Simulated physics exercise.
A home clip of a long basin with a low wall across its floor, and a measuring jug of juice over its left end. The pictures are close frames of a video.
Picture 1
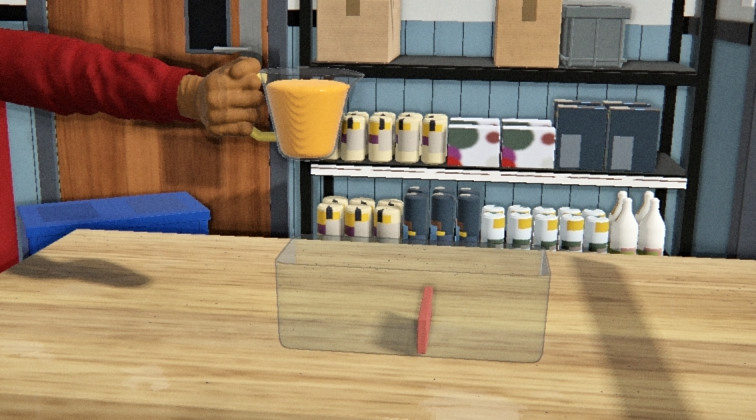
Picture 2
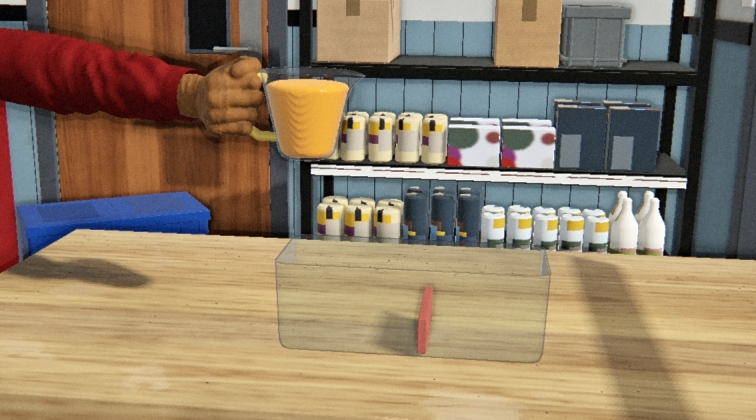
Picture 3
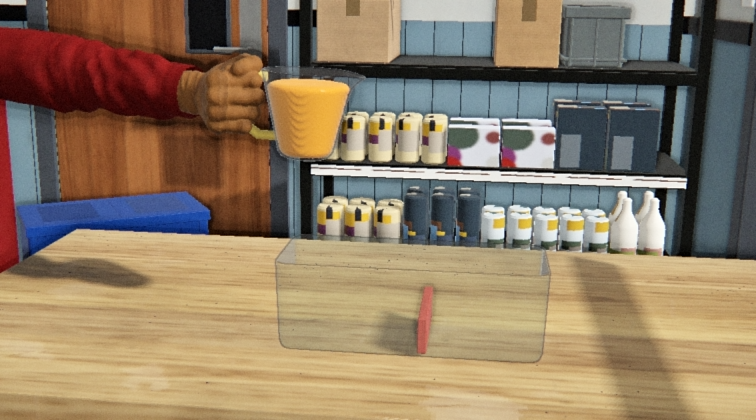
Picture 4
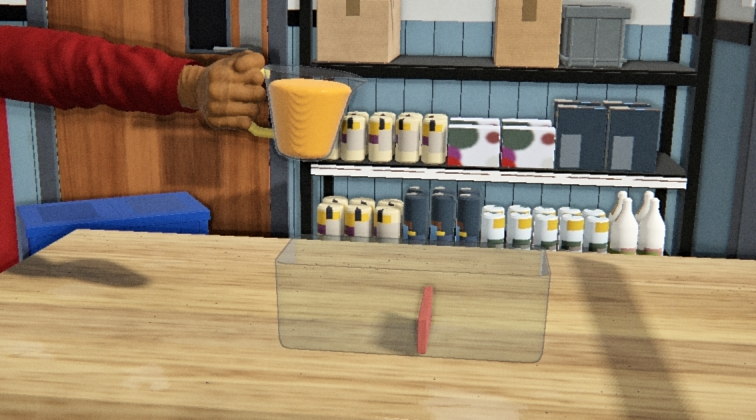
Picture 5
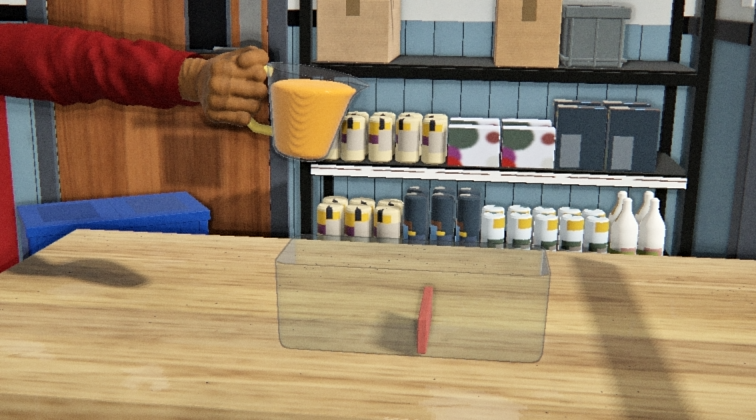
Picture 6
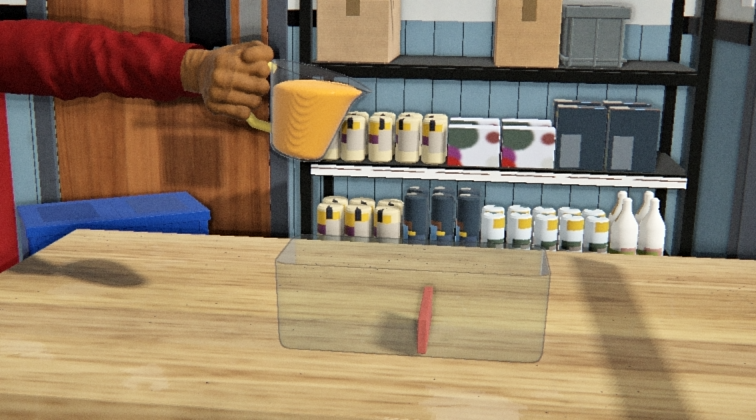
The footage shows a hand in a red sleeve holding a clear jug of orange juice above the left end of a long transparent basin with a low red wall inside, then gradually tilting the jug slightly to the right.
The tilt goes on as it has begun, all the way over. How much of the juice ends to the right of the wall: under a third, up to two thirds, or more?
It comes to not even a third.
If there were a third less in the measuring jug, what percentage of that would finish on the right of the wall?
Roughly 5 in a hundred.
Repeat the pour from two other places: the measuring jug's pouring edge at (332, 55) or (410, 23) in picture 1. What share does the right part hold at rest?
First some 5, then 85 per cent.
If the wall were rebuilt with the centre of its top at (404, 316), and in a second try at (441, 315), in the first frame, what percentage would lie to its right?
Roughly 60 per cent, and 10 per cent.
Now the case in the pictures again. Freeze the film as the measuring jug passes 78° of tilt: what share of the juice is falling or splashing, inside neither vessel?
About 30 per cent.
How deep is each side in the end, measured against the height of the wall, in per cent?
The left part 30 per cent, the right part 10.
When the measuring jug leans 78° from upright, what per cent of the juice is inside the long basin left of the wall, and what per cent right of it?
Some 5 per cent left and 5 right.
A moment on, the measuring jug is tipped on its side and 57 per cent is still to pour, 5 is left of the wall and 7 right of it.
Next, the measuring jug is tipped right over and 4 per cent is still to pour, 63 is left of the wall and 20 right of it.
Then the measuring jug is tipped right over and 0 per cent is still to pour, 72 is left of the wall and 22 right of it.
Later the measuring jug is tipped right over and 0 per cent is still to pour, 72 is left of the wall and 22 right of it.
Finally, 72 per cent lies left of the wall, 22 right of it and 5 outside.
